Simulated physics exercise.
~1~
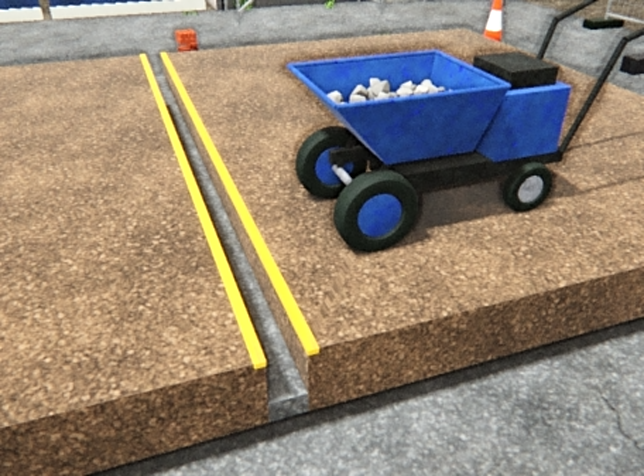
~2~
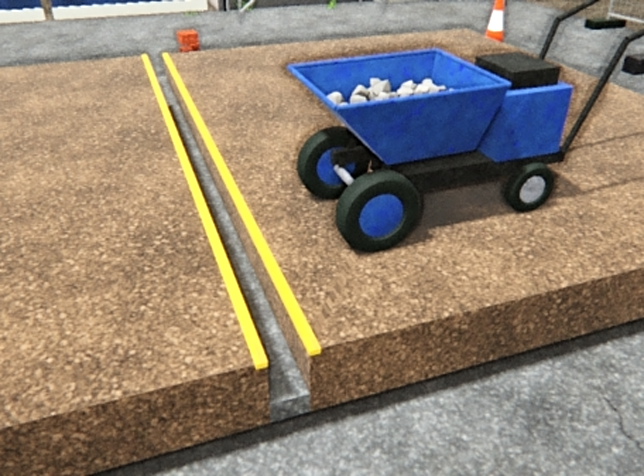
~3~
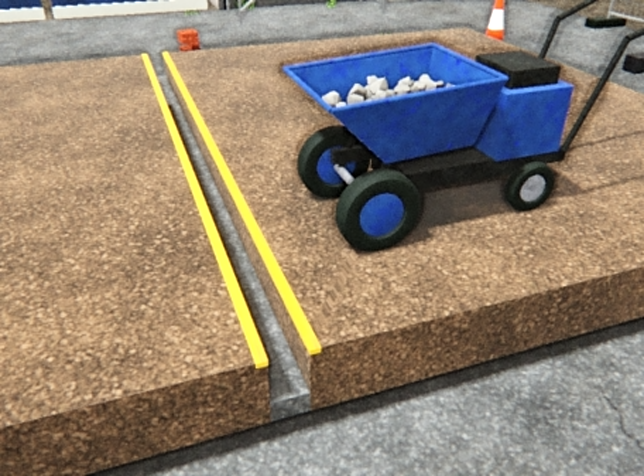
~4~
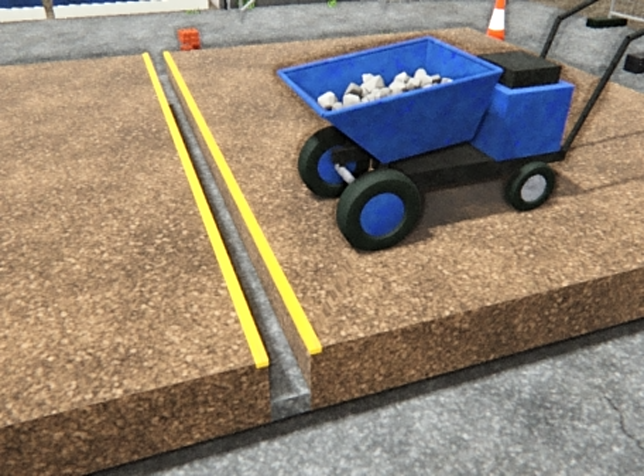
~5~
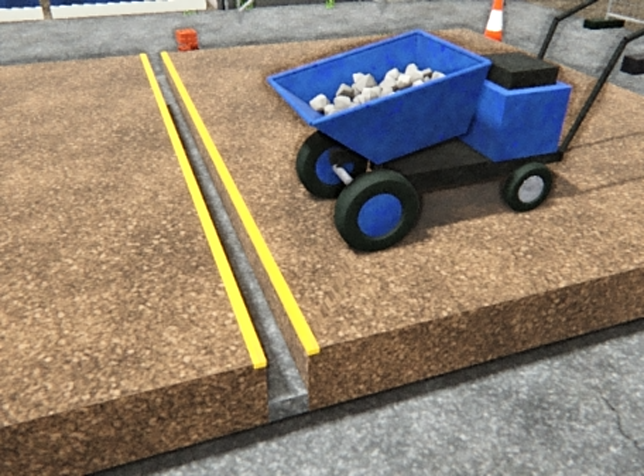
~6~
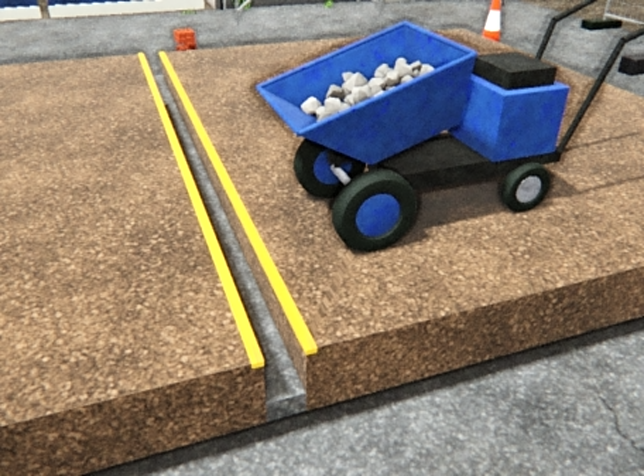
The clip shows a small blue power barrow loaded with pale broken stones, parked on brown ground right of a narrow, yellow-edged trench; its skip starts level, then gradually tilts forward, the left lip lowering as the rear rises.
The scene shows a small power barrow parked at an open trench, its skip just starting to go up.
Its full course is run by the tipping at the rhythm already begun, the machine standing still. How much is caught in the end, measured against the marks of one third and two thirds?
Trench receives a third to two thirds.
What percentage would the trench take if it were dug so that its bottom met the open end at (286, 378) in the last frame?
Something like 40 %.
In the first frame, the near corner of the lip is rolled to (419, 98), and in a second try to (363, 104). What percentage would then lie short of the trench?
50 % then 0 %.
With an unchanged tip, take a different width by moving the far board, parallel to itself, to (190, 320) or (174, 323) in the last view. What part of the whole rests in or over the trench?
In order: 100 per cent, then 100 per cent.
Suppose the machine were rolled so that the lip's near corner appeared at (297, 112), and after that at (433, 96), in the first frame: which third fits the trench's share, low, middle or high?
In turn: Under a third; under a third.
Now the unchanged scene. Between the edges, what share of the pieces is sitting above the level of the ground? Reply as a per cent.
About 5 %.
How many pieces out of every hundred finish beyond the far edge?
My estimate is close to 40 in a hundred.
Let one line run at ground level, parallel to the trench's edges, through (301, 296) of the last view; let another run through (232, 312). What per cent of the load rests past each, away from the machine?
100 and 40 in a hundred.
Just after the last frame, skip tipped steeply; every one in the skip.
A moment on, skip tipped right over; the larger part in the skip; about a tenth in or heaped over the trench; about a tenth beyond it.
Further on, skip tipped right over; about a tenth in the skip; roughly half in or heaped over the trench; roughly half beyond it.
When it is over, skip tipped right over; roughly half in or heaped over the trench; roughly half beyond it.
